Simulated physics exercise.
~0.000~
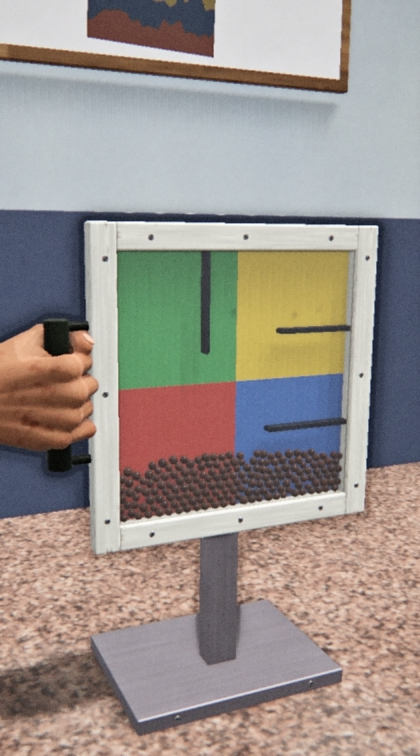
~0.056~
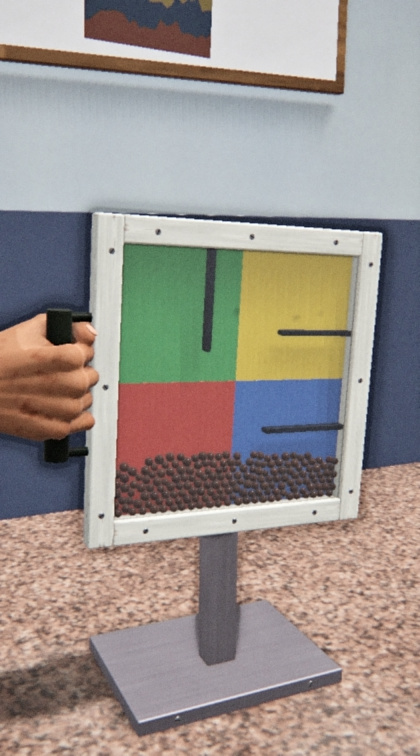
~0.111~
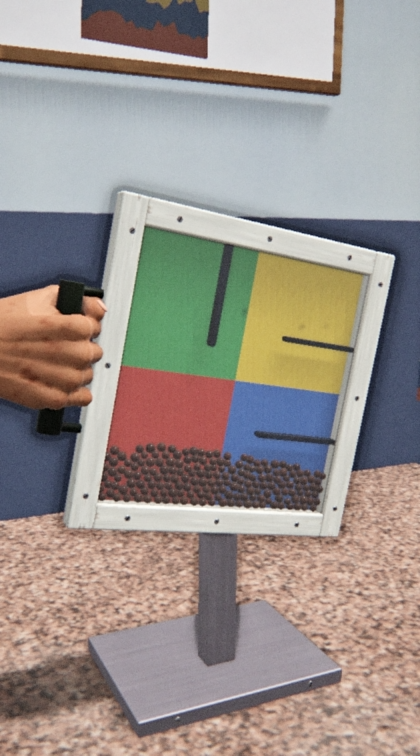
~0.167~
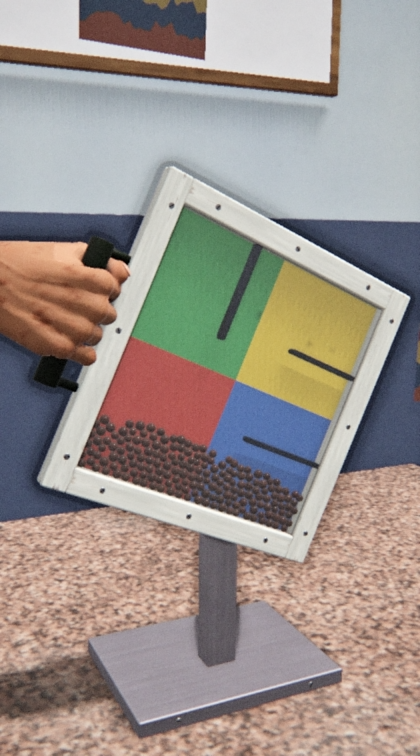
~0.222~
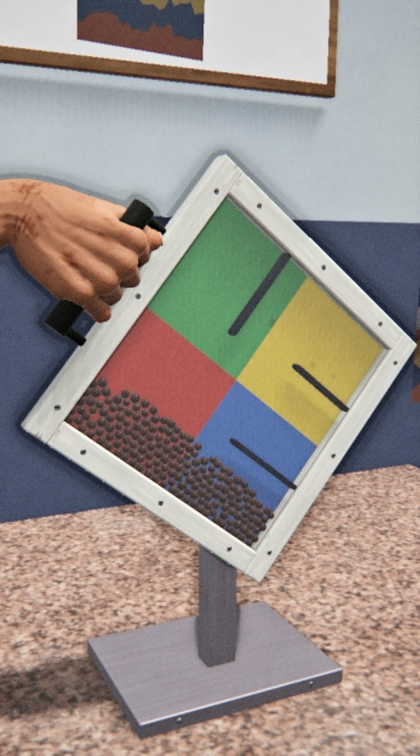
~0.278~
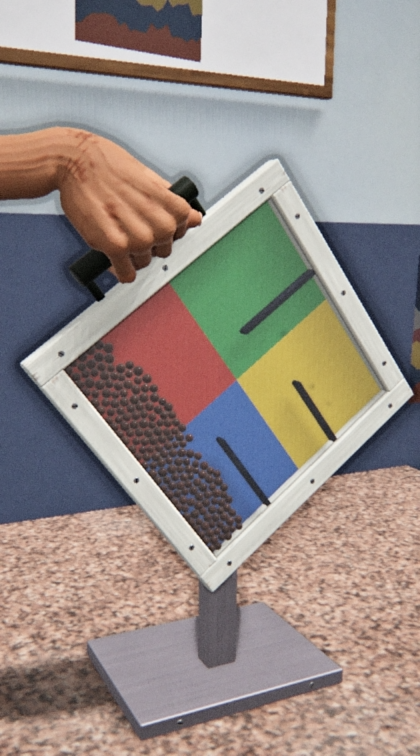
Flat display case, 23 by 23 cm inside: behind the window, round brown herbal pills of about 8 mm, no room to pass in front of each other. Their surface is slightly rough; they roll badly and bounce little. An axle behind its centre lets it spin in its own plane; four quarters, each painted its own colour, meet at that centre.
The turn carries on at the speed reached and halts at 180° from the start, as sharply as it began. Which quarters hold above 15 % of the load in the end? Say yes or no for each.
Lab note: Green exceeds threshold / red beneath threshold / blue exceeds threshold / yellow exceeds threshold.
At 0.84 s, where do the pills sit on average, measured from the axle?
About 3 cm left and 1 cm above.
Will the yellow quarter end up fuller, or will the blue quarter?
That would be the yellow quarter.
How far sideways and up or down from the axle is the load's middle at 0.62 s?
Offset: Near 7 cm left, near 2 cm up.
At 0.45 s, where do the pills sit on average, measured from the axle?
9 cm left, 2 cm below.
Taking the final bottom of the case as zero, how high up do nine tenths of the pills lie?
That height is around 20 cm.
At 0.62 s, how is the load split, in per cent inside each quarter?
Green quarter: 0; red quarter: 15; blue quarter: 70; yellow quarter: 15.
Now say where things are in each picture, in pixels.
Level, about 180 pills; pills' middle (234, 481); highest (173, 460); green (176, 318), red (176, 451), blue (290, 438), yellow (294, 313), in the first frame.
Turned 3° clockwise; pills' middle (230, 481); highest (170, 457), in the second frame.
Turned 11° clockwise; pills' middle (217, 480); highest (115, 451), in the third frame.
Turned 24° clockwise; pills' middle (198, 476); highest (105, 420), in the fourth frame.
Turned 38° clockwise; pills' middle (178, 465); highest (102, 382), in the fifth frame.
Turned 53° clockwise; pills' middle (164, 450); highest (99, 345); green (251, 288), red (151, 374), blue (223, 470), yellow (313, 385); walls (268, 505) to (221, 440), (314, 270) to (244, 332), (334, 441) to (297, 383), in the sixth frame.
After 0.62 s it has turned 142°, the pills' middle is 7 cm left of and 2 cm above the axle; by quarter, red 15 %, blue 70 %, yellow 15 %.
After 0.84 s it has turned 180°, the pills' middle is 3 cm left of and 1 cm above the axle; by quarter, green 20 %, red 10 %, blue 45 %, yellow 25 %.
At rest by 2.0 s, green 35 %, red 0 %, blue 30 %, yellow 40 %.
